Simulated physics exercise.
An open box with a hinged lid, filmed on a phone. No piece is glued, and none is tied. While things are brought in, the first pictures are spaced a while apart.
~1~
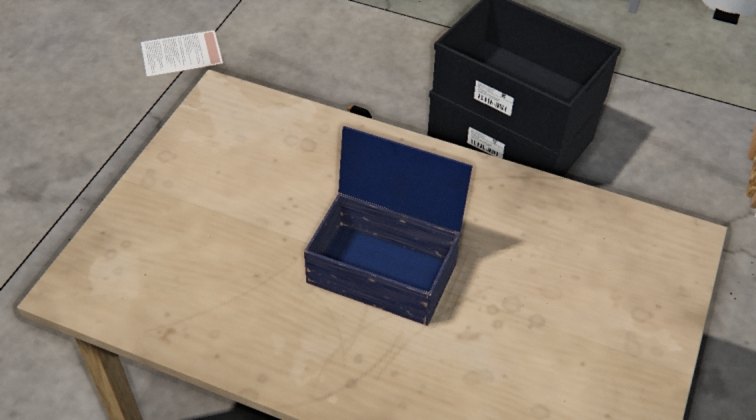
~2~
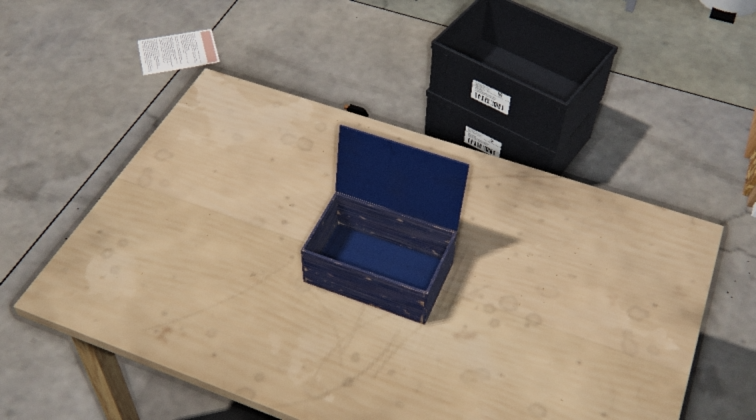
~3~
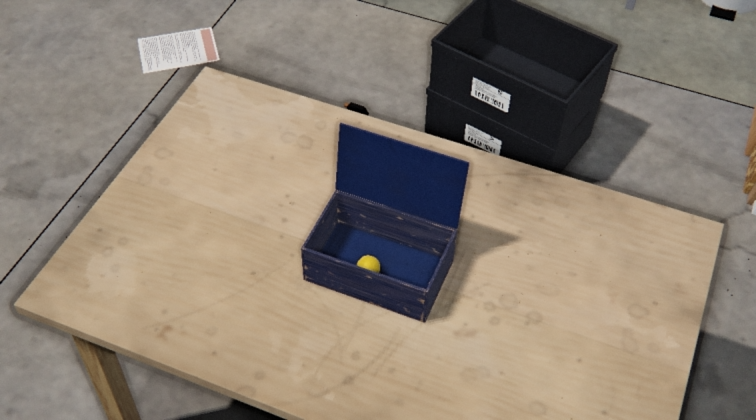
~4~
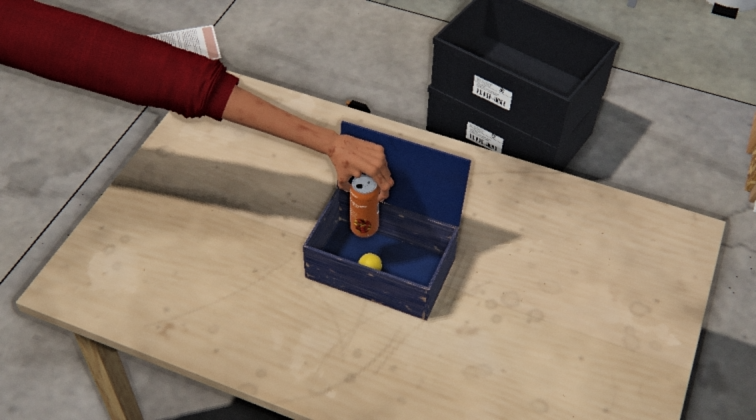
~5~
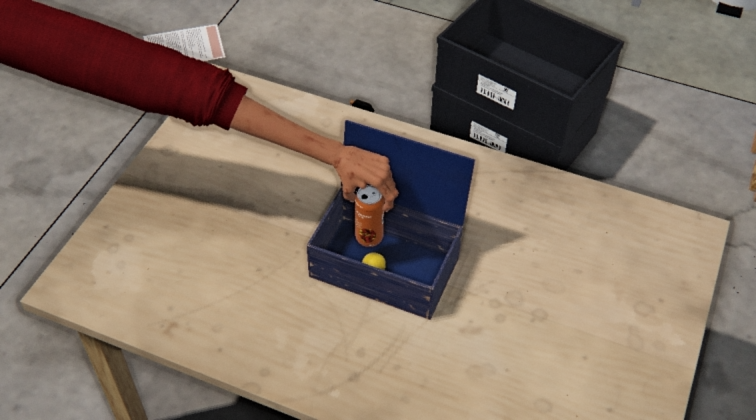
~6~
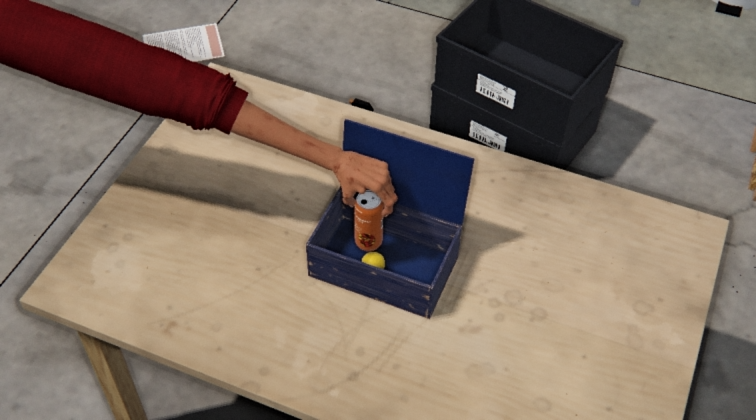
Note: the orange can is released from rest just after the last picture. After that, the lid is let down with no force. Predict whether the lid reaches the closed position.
It does reach it.
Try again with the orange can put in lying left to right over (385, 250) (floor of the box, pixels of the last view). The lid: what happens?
Note: It lowers fully.
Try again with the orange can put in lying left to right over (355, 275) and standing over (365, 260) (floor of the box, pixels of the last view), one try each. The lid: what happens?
Trial 1: Lid lowered. Trial 2: Lid lowered.
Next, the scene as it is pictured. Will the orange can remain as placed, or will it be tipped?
As it turns out, it changes its angle.
Then, 0.40 s on from there, orange can on its side near (362, 240); yellow lemon shifted about its own width.
Then, 1.10 s on from there, lid starting down; orange can on its side near (369, 245); yellow lemon shifted well along.
Then, 1.70 s on from there, lid 52° above the rim; orange can on its side near (369, 245); yellow lemon shifted well along.
Then, 2.10 s on from there, lid 19° above the rim; orange can on its side near (369, 245); yellow lemon shifted well along.
In the end, lid shut; toppled in the box, orange can; moved from the start, yellow lemon. At the end, from the last picture's camera, orange can near (369, 245).
